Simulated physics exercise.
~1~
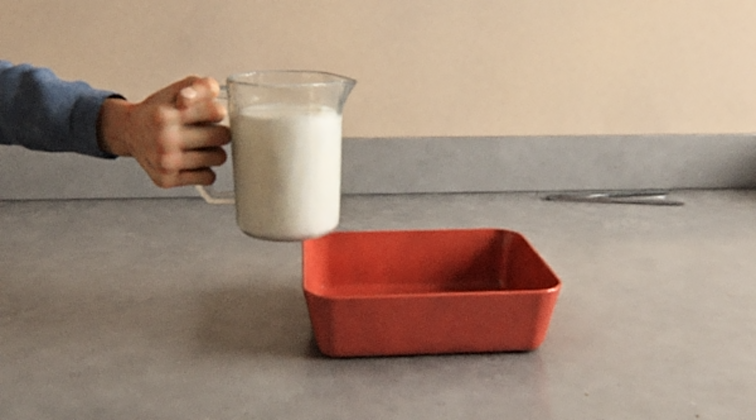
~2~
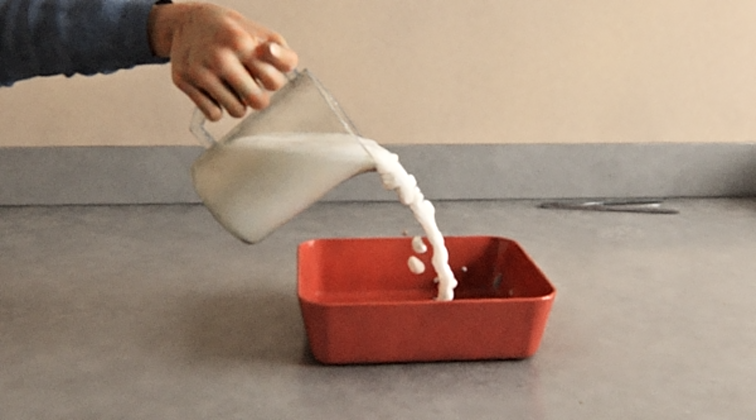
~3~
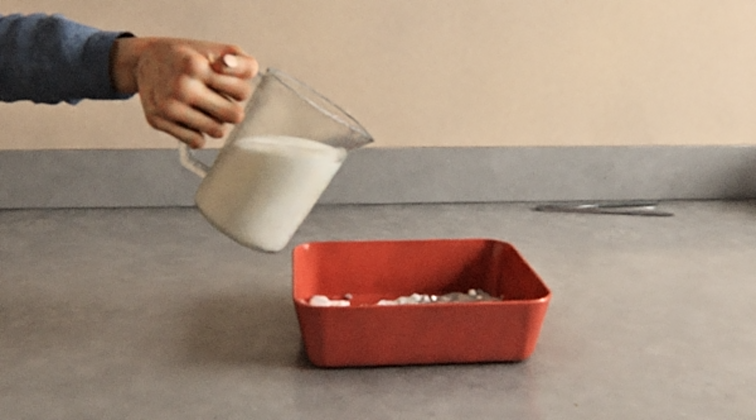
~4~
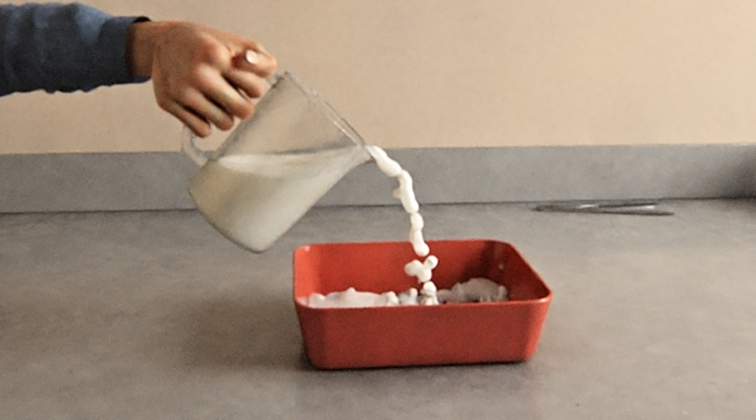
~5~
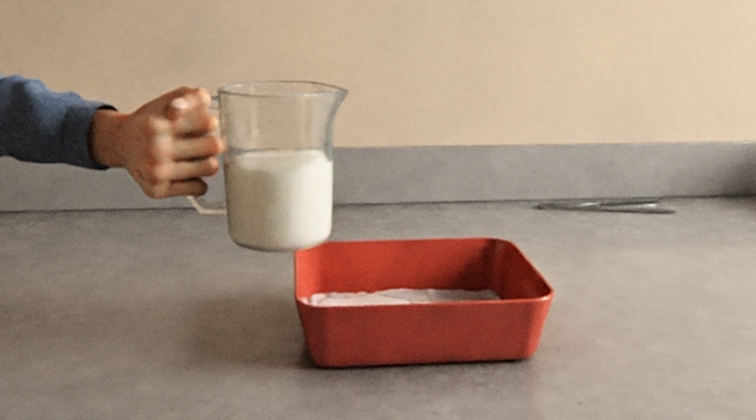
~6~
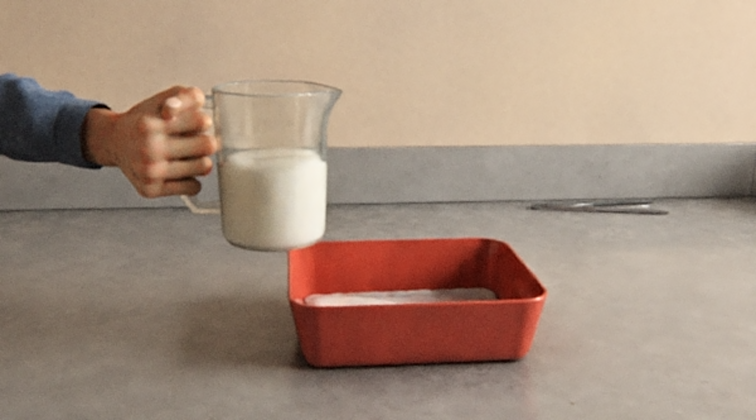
A hand tipping a clear jug of milk into a red oblong dish, easing back, pouring again, then holding the part-full jug upright.
